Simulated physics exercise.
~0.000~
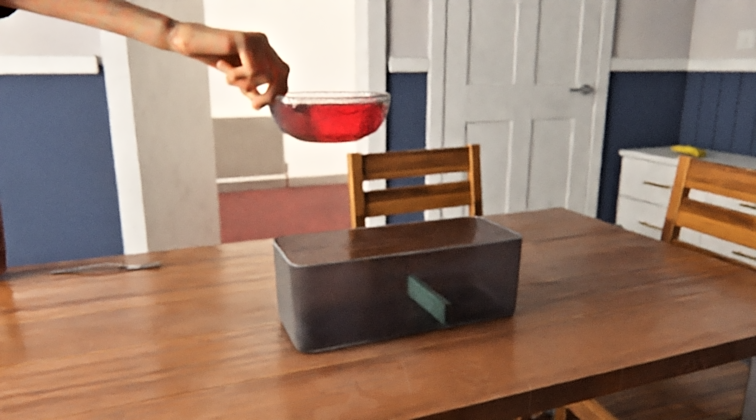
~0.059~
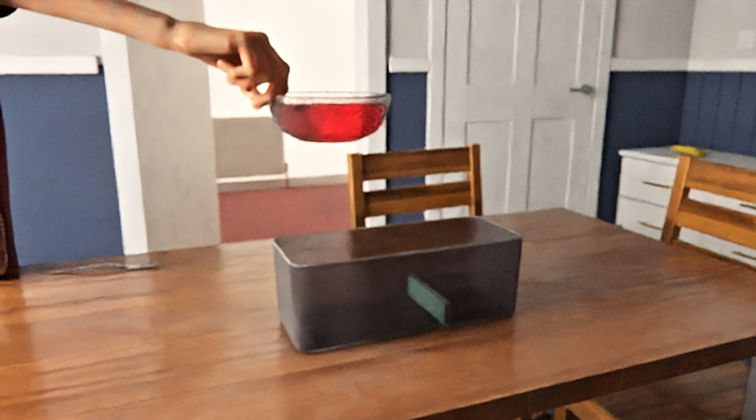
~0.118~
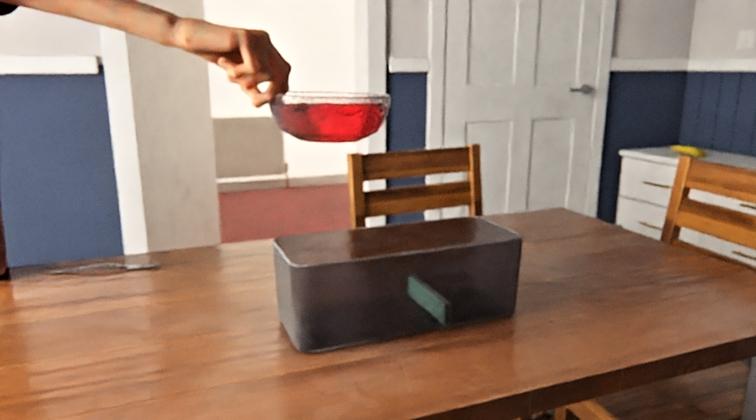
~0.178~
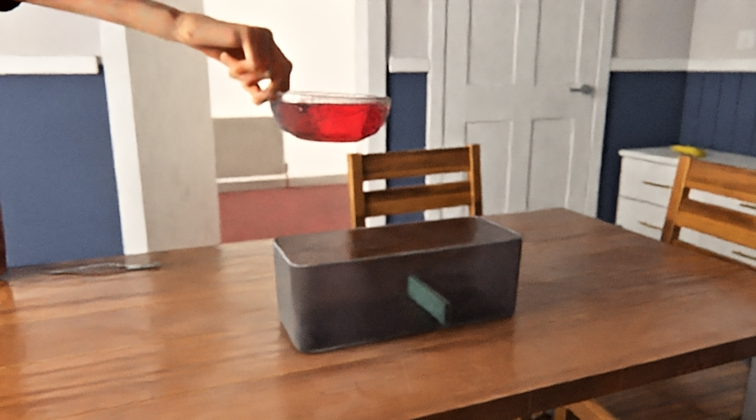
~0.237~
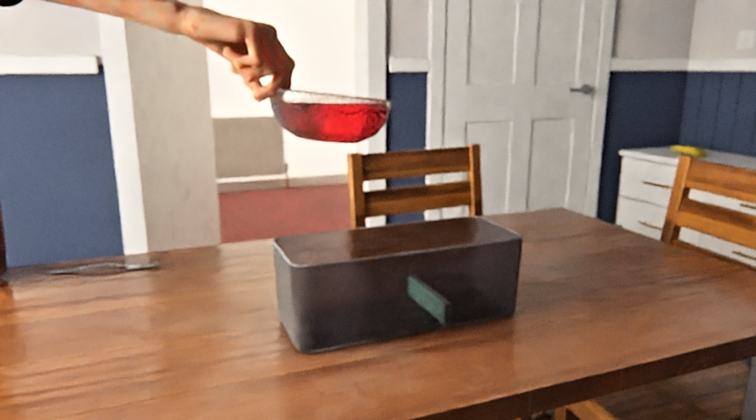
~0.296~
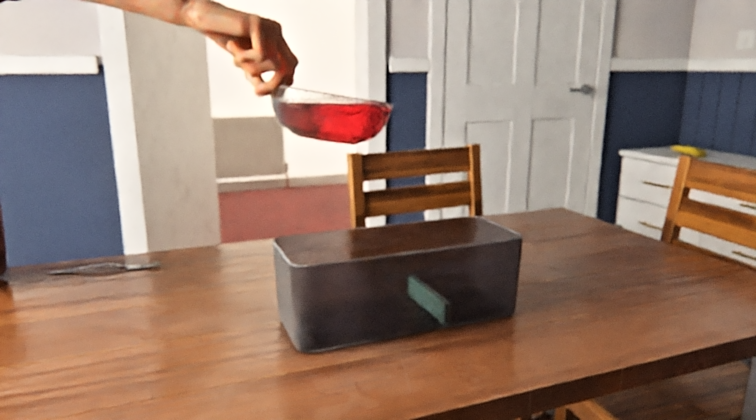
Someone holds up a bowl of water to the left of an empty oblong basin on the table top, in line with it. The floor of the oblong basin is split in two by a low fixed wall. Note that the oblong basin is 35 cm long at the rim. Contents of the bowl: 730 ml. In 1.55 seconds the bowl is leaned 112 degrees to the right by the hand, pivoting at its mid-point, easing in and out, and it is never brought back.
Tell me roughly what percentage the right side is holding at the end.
At the end it holds about 55 per cent.
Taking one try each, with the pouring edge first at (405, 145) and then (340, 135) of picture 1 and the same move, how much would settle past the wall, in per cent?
Result: 60 per cent, then 15 per cent.
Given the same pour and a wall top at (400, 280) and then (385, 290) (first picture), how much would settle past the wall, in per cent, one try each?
I'd put it at about 85 per cent for the first and about 90 per cent for the second.
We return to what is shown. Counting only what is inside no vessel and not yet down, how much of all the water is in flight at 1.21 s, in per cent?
Close to 4 %.
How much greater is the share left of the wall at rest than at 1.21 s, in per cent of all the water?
Near 7 percent, give or take.
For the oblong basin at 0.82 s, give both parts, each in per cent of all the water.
Lab note: Left near 7 %, right near 22.
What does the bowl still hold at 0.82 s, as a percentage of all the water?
30 %.
By 0.82 s the tilt is 61° and 30 per cent is still to pour, 7 is left of the wall and 23 right of it.
By 1.21 s the tilt is 99° and 0 per cent is still to pour, 37 is left of the wall and 58 right of it.
By 1.61 s the tilt is 112° and 0 per cent is still to pour, 44 is left of the wall and 55 right of it.
By 2.05 s the tilt is 112° and 0 per cent is still to pour, 44 is left of the wall and 55 right of it.
At rest 44 per cent lies left of the wall, 55 right of it and 1 outside.
